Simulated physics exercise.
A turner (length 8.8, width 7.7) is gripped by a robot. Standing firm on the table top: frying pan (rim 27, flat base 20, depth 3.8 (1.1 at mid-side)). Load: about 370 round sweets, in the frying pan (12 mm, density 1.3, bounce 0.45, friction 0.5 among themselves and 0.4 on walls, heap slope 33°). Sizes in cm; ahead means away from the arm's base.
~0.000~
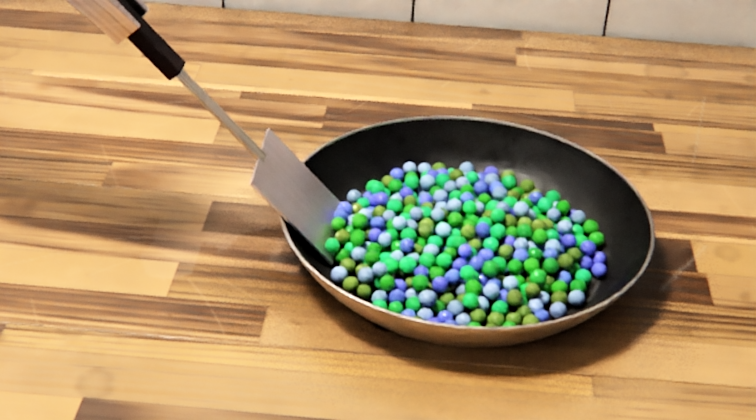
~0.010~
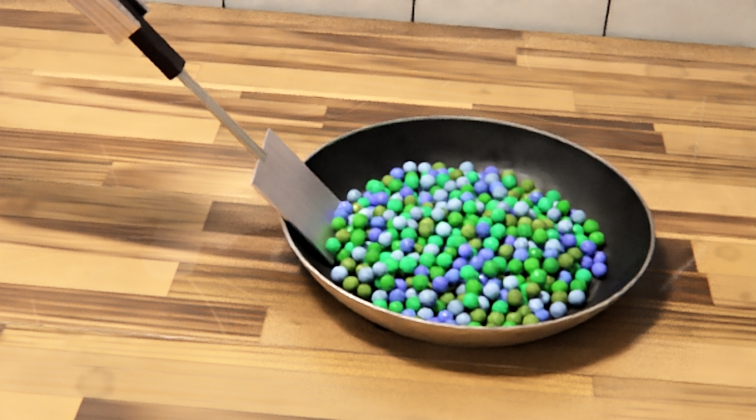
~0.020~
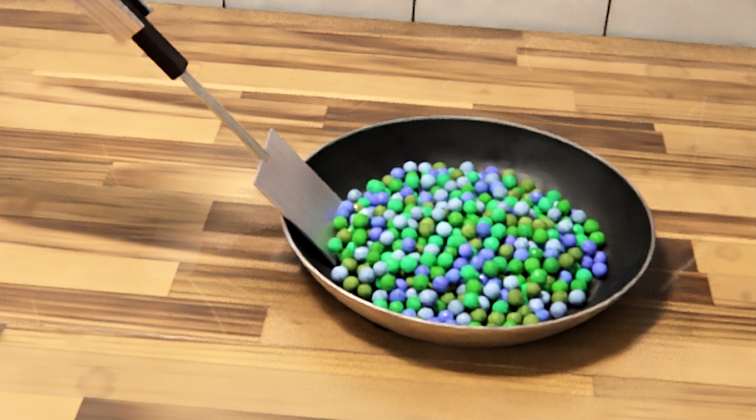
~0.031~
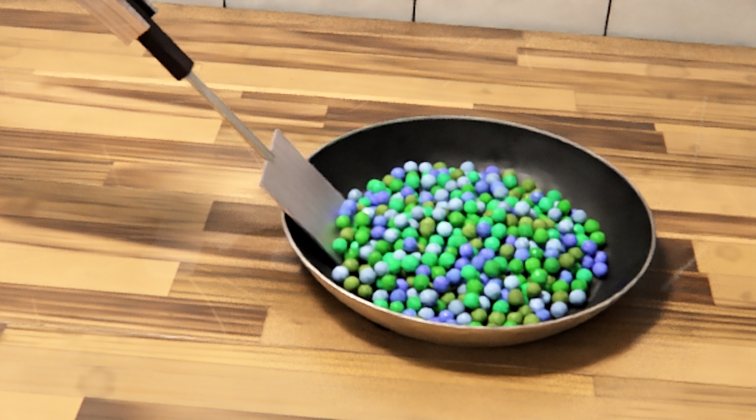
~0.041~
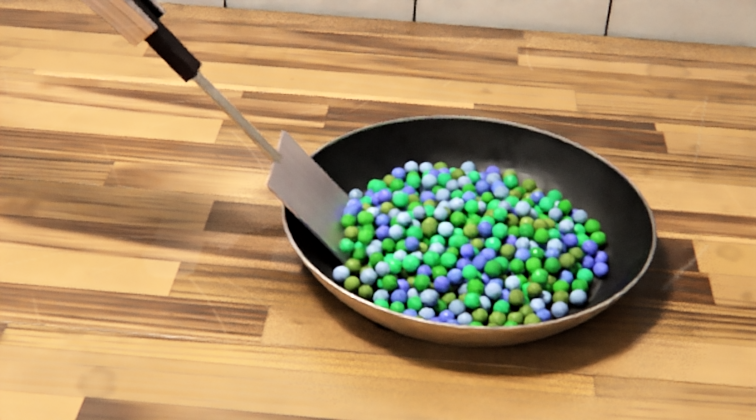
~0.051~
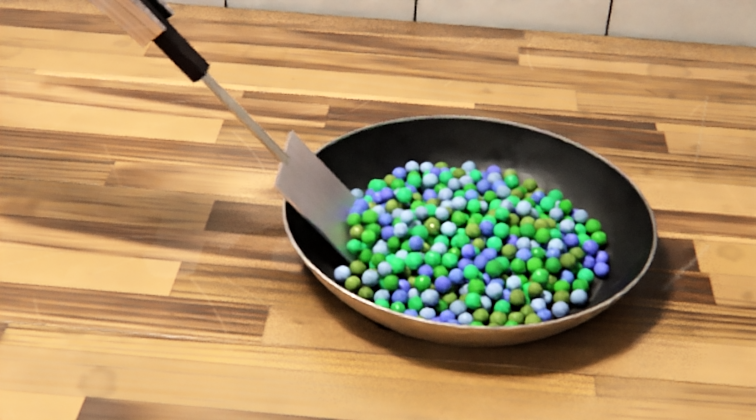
The footage shows a metal turner with its blade inside a dark frying pan of green, blue and olive round sweets on a wooden table top, as it moves slightly rightward, nudging the sweets at the heap's left edge.
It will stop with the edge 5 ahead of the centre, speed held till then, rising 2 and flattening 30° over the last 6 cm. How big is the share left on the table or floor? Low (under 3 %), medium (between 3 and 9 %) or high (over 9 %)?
Share on the table or floor: Low (under 3 %).
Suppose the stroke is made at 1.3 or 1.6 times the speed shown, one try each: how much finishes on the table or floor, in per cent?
Some 0 and 0 per cent.
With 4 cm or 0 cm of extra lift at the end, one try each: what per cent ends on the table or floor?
Some 0 and 0 per cent.
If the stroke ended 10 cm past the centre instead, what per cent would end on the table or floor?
It would be near 5 per cent.
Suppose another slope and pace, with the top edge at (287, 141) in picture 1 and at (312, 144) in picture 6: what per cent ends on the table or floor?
About 0 per cent.
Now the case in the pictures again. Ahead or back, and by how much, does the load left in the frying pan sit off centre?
Some 3.5 cm ahead.
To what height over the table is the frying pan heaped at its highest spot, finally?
Roughly 4.5 cm.
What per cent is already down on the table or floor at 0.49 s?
About 0 per cent.
By 0.15 s, sloping 48°, highest piece 4 above the table; 371 in the frying pan.
By 0.24 s, sloping 35°, highest piece 5 above the table; 371 in the frying pan.
By 0.49 s, sloping 18°, highest piece 4 above the table; 371 in the frying pan.
By 1.54 s, sloping 18°, highest piece 4 above the table; 371 in the frying pan.
Final count, 371 in the frying pan. That is 0 % on the table or floor.
